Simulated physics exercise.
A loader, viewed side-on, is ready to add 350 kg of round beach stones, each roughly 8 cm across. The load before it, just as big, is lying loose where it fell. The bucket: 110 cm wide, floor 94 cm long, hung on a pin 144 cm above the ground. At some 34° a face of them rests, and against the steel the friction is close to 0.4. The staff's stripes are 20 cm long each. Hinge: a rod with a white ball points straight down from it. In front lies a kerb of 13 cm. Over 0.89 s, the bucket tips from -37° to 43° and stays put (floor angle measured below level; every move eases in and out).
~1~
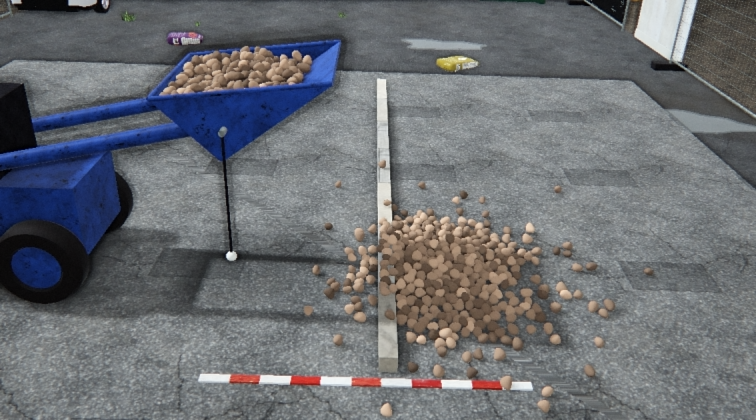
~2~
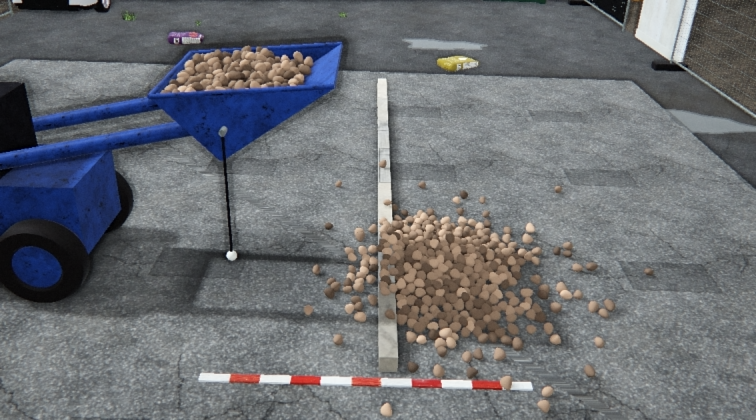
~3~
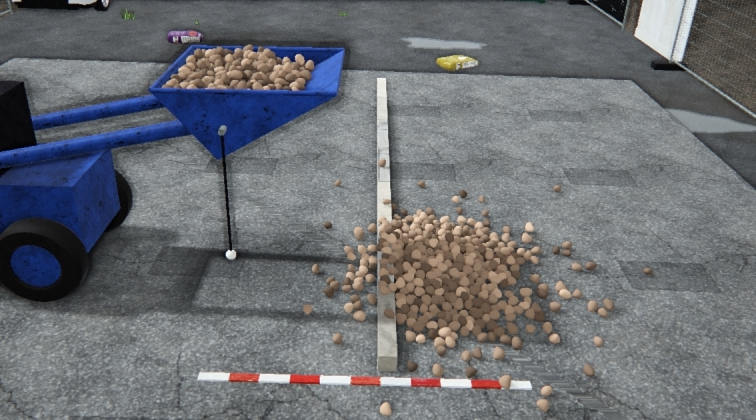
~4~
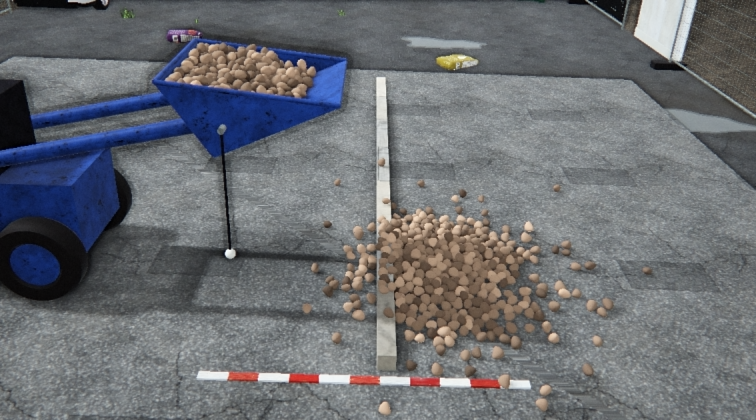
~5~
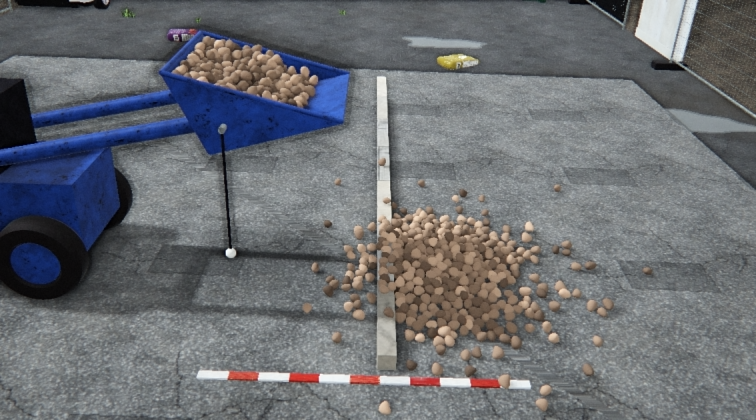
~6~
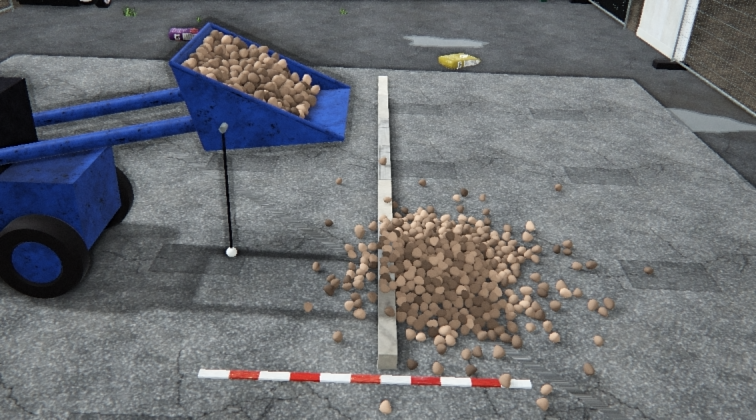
A blue wheeled loader holds a bucket of round tan stones at the left of a grey paved yard, seen side-on from slightly above. To its right, a loose heap of similar stones lies across a pale kerb, behind a red-and-white striped staff, while a black rod ending in a white ball hangs below the bucket. The bucket tilts smoothly clockwise, its front edge lowering as its back rises and the stones inside lean with it, while the heap and camera stay still.
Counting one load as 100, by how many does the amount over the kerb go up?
By about 21 out of 100.
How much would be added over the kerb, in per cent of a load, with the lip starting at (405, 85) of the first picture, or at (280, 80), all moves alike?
Close to 95 per cent, followed by close to 5 per cent.
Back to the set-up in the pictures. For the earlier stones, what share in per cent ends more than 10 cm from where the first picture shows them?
Roughly 5 percent.
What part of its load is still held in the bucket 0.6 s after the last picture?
About 65 percent.
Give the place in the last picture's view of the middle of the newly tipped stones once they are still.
In the last view, somewhere near (356, 258).
Then, 0.3 s after the last picture the floor is at 31°; in per cent of one load, 100 in the bucket, 11 on this side of the kerb, 89 over the kerb; the foremost stones are at (609, 273).
Then, 0.6 s after the last picture the floor is at 43°; in per cent of one load, 66 in the bucket, 45 on this side of the kerb, 89 over the kerb; the foremost stones are at (609, 273).
Then, 1.0 s after the last picture the floor is at 43°; in per cent of one load, 8 in the bucket, 97 on this side of the kerb, 94 over the kerb; the foremost stones are at (609, 273).
Then, 3.6 s after the last picture the floor is at 43°; in per cent of one load, 0 in the bucket, 91 on this side of the kerb, 109 over the kerb; the foremost stones are at (609, 273). Net gain over the kerb, 21.
